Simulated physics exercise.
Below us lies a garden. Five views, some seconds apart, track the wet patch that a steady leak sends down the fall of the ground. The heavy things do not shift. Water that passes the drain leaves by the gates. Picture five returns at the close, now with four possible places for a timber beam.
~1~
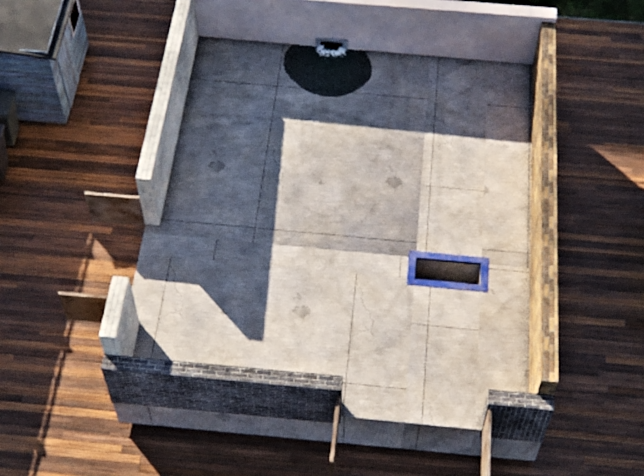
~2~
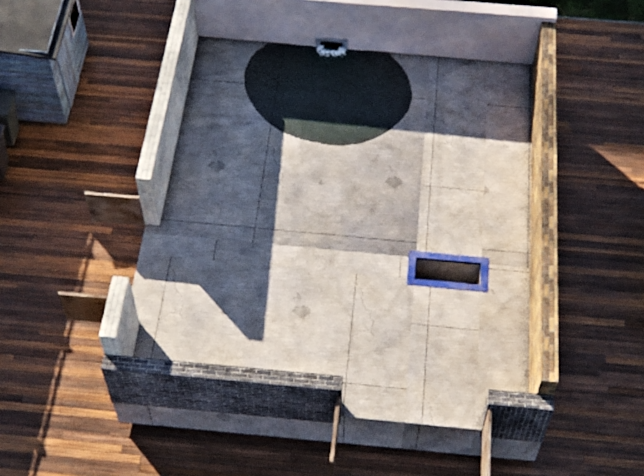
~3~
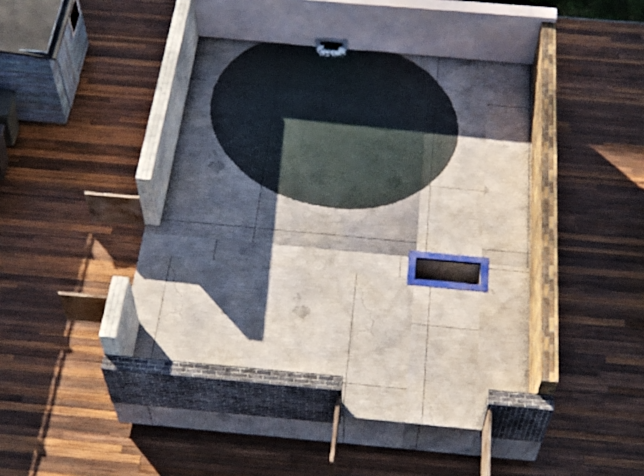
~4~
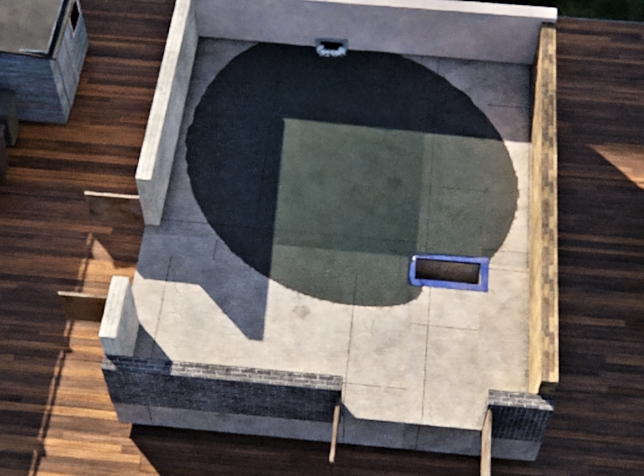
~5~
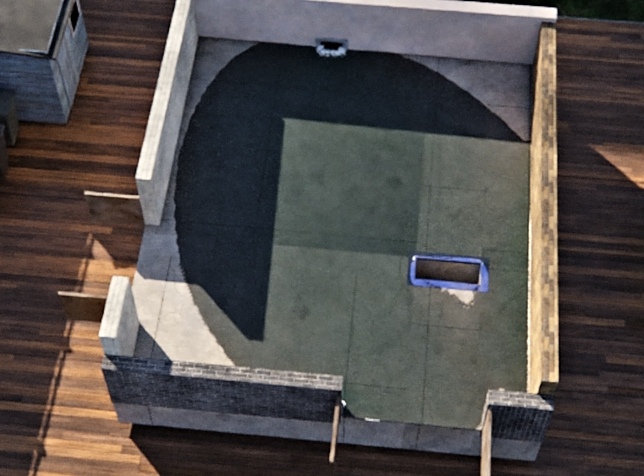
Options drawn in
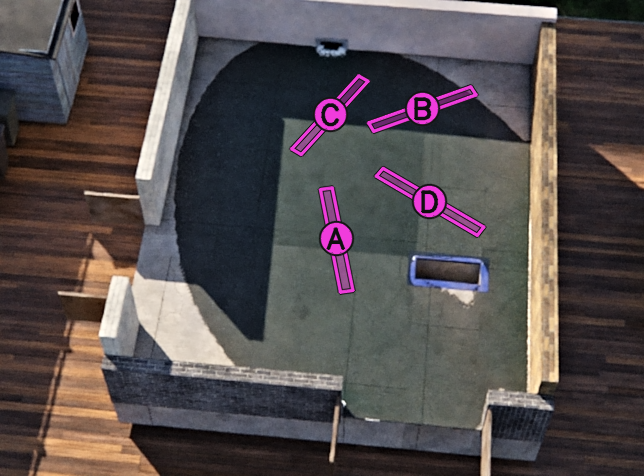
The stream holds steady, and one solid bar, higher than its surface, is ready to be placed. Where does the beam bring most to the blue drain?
It is A.
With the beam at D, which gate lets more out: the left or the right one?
More leaves on the right.
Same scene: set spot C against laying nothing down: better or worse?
Worse.
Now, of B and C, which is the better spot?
Here it is spot B.
On the marked copy, A from (326, 188) to (346, 291); B from (371, 127) to (473, 90); C from (296, 151) to (363, 78); D from (379, 172) to (480, 231).
With A, about 23 % of the stream goes into the blue drain, about 77 % out by the gates.
With B, about 15 % of the stream goes into the blue drain, about 85 % out by the gates.
With C, about 6 % of the stream goes into the blue drain, about 94 % out by the gates.
With D, about 12 % of the stream goes into the blue drain, about 88 % out by the gates.
